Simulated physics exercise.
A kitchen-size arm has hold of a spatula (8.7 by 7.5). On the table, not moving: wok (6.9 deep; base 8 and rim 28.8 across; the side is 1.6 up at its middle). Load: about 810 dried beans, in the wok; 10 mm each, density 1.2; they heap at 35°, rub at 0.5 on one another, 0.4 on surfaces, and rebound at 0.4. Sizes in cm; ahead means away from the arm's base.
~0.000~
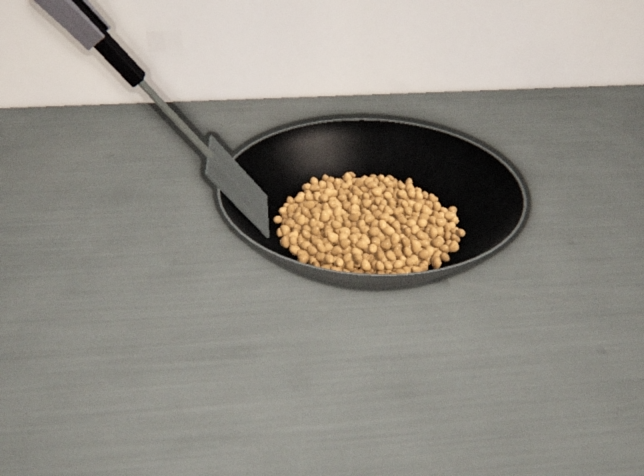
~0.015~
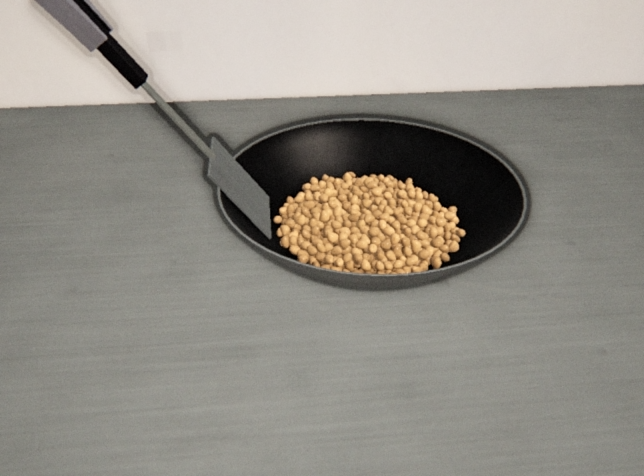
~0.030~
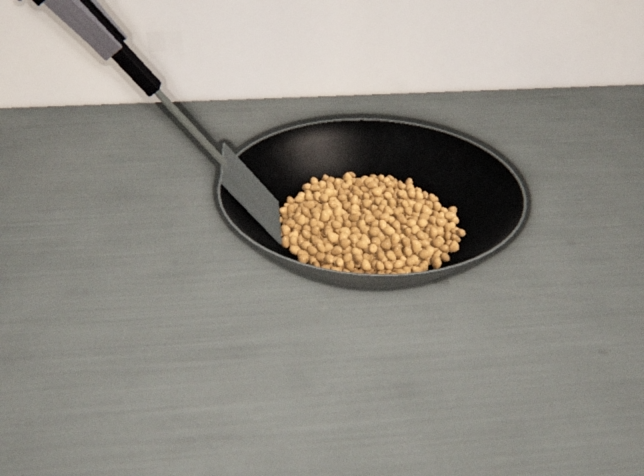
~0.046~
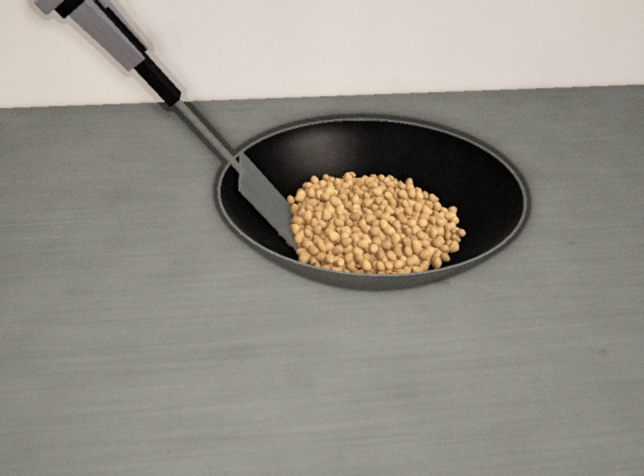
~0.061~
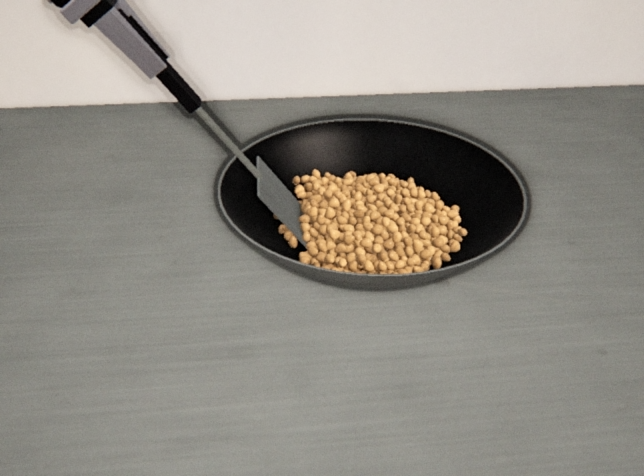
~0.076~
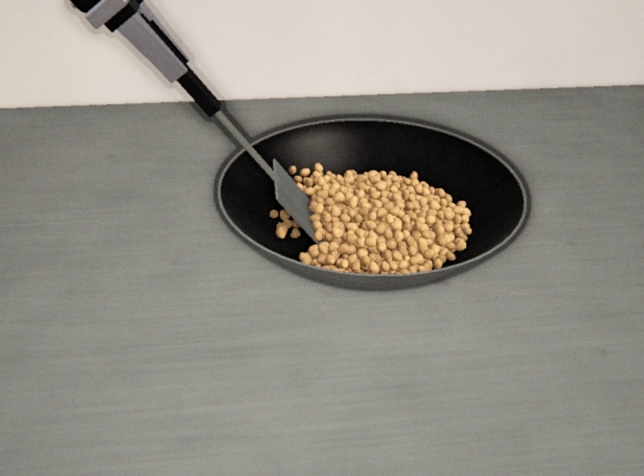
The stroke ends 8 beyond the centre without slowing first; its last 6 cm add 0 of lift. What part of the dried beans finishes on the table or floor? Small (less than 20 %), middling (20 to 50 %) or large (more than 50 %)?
A middling share, 20 to 50 %, ends on the table or floor.
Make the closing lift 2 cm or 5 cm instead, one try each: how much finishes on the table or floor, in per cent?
Some 30 and 25 per cent.
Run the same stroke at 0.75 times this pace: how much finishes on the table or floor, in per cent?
About 15 per cent.
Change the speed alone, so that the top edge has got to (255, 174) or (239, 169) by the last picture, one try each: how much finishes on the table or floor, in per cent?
About 10 and 5 per cent.
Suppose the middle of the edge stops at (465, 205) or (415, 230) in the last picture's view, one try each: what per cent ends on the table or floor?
Some 40 and 5 per cent.
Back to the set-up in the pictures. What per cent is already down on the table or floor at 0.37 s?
About 10 per cent.
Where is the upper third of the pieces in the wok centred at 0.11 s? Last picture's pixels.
At about (399, 206).
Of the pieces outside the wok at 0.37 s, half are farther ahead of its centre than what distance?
Some 20 cm.
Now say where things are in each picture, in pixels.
The first frame shows spatula top edge at (208, 153), sloping 55°; upper third of the load around (365, 213), from x 280 to 460, top at y 175; 811 in the wok.
The second frame shows spatula top edge at (211, 155), sloping 55°; upper third of the load around (365, 213), from x 280 to 460, top at y 175.
The third frame shows spatula top edge at (222, 161), sloping 55°; upper third of the load around (365, 213), from x 280 to 460, top at y 175.
The fourth frame shows spatula top edge at (240, 169), sloping 55°; upper third of the load around (365, 213), from x 280 to 460, top at y 175.
The fifth frame shows spatula top edge at (258, 175), sloping 55°; upper third of the load around (367, 210), from x 280 to 465, top at y 175.
The sixth frame shows spatula top edge at (275, 178), sloping 55°; upper third of the load around (372, 208), from x 275 to 465, top at y 170; 811 in the wok.
After 0.11 s, sloping 55°, highest piece 7 above the table; 811 in the wok.
After 0.15 s, sloping 55°, highest piece 8 above the table; 811 in the wok.
After 0.37 s, sloping 55°, highest piece 9 above the table; 605 in the wok, 73 on the table or floor, 133 on the blade or in flight.
After 1.42 s, sloping 55°, highest piece 7 above the table; 602 in the wok, 209 on the table or floor.
At rest, 602 in the wok, 209 on the table or floor. That is 26 % on the table or floor.
